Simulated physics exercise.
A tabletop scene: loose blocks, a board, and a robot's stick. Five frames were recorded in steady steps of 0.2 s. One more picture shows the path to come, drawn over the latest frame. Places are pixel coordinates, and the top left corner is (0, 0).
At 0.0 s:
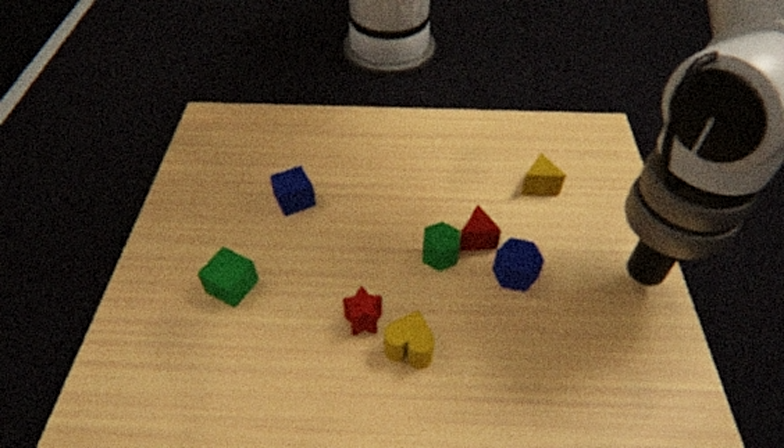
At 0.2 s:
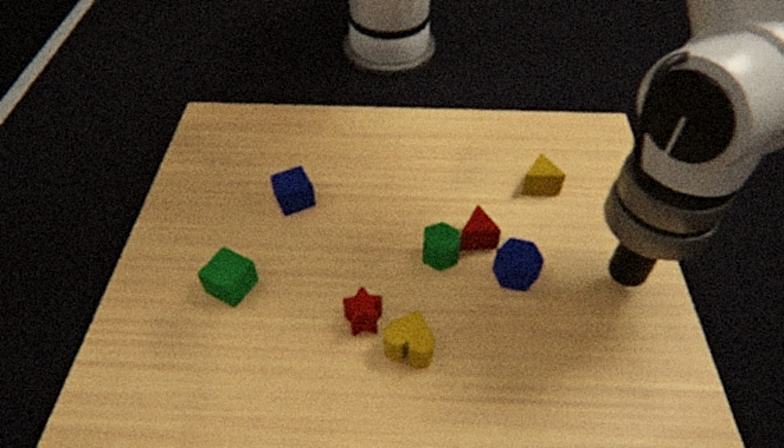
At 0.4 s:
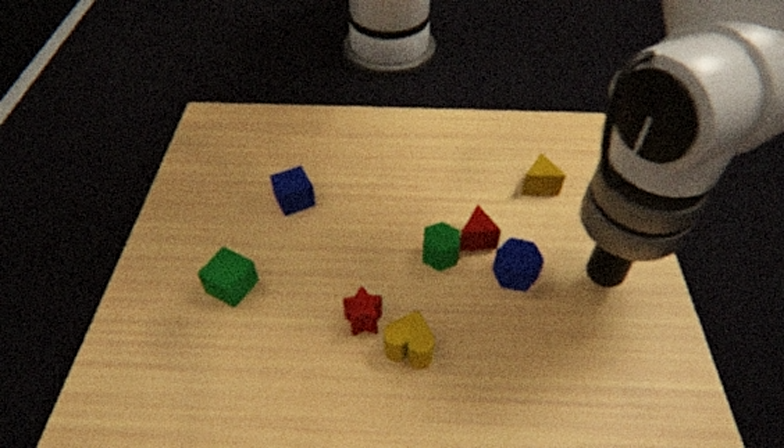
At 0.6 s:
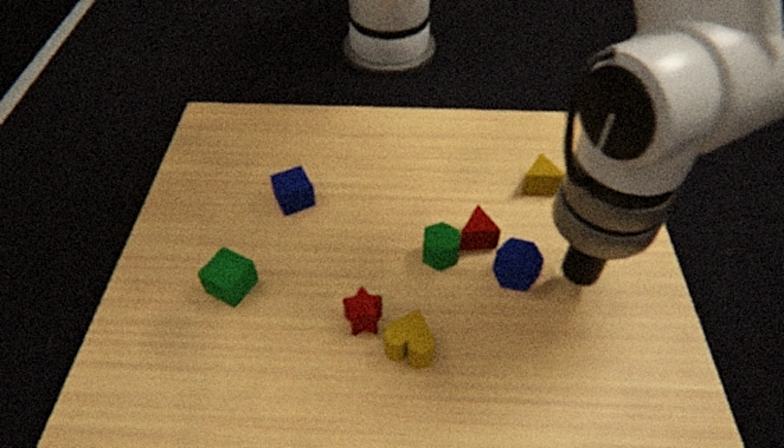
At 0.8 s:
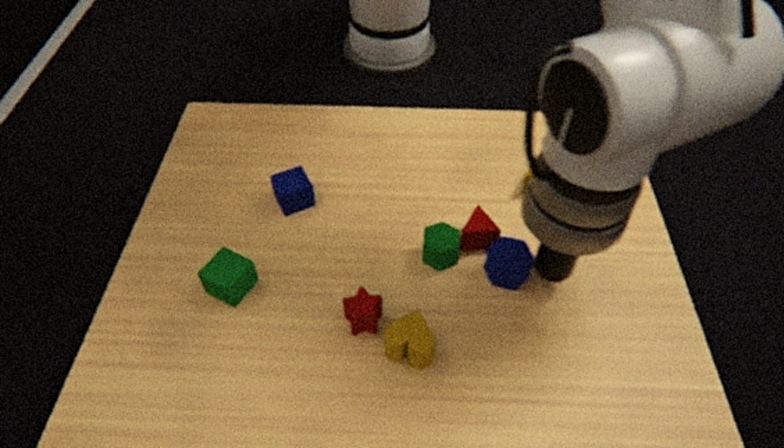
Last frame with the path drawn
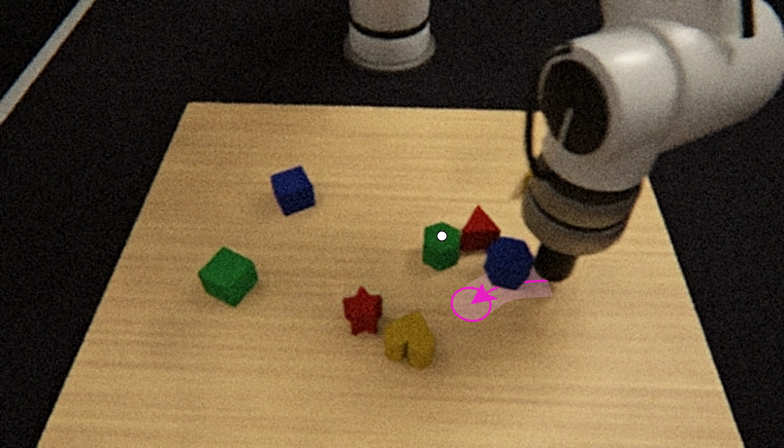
The clip shows colored blocks scattered on a wooden tabletop as a robot arm moves its dark-tipped stick leftward from the right side, reaching the blue hexagon and pushing it slightly left while the other blocks stay still.
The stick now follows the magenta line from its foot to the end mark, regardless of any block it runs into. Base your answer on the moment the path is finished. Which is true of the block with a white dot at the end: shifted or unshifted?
It's moved.
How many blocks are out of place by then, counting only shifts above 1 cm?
By the end of the path, two blocks have moved more than about a centimetre.
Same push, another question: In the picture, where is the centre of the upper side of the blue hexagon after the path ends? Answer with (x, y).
The point I'd pick in the picture is (462, 249).
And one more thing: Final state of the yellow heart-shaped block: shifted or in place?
The yellow heart-shaped block will stay where it stands.
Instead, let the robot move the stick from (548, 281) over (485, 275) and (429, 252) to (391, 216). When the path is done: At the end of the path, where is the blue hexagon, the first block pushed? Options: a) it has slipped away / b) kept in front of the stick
b (kept in front of the stick)
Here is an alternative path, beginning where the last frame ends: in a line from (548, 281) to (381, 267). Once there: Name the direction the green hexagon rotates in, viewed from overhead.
It rotates clockwise.
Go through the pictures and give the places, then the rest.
In the first frame, tip of the stick (646, 270), middles of tops, yellow heart-shaped block (411, 332), green hexagon (442, 236), red triangular piece (480, 221), blue hexagon (521, 254).
In the second frame, stick (627, 272), nothing pushed.
In the third frame, stick (605, 272), nothing pushed.
In the fourth frame, stick (580, 271), nothing pushed.
In the fifth frame, stick (553, 267), yellow heart-shaped block (411, 332), green hexagon (442, 236), red triangular piece (480, 221), blue hexagon (511, 253).
The line goes from (548, 281) via (519, 282) and (493, 289), ending at (471, 304); the dot is on the green hexagon.
What follows on the original path. Halfway along, stick (509, 271); green hexagon (435, 232); blue hexagon (473, 248), turned 40° clockwise.
At the end, stick (474, 291); yellow heart-shaped block unmoved; green hexagon (430, 228); red triangular piece unmoved; blue hexagon (462, 249), turned 70° clockwise.
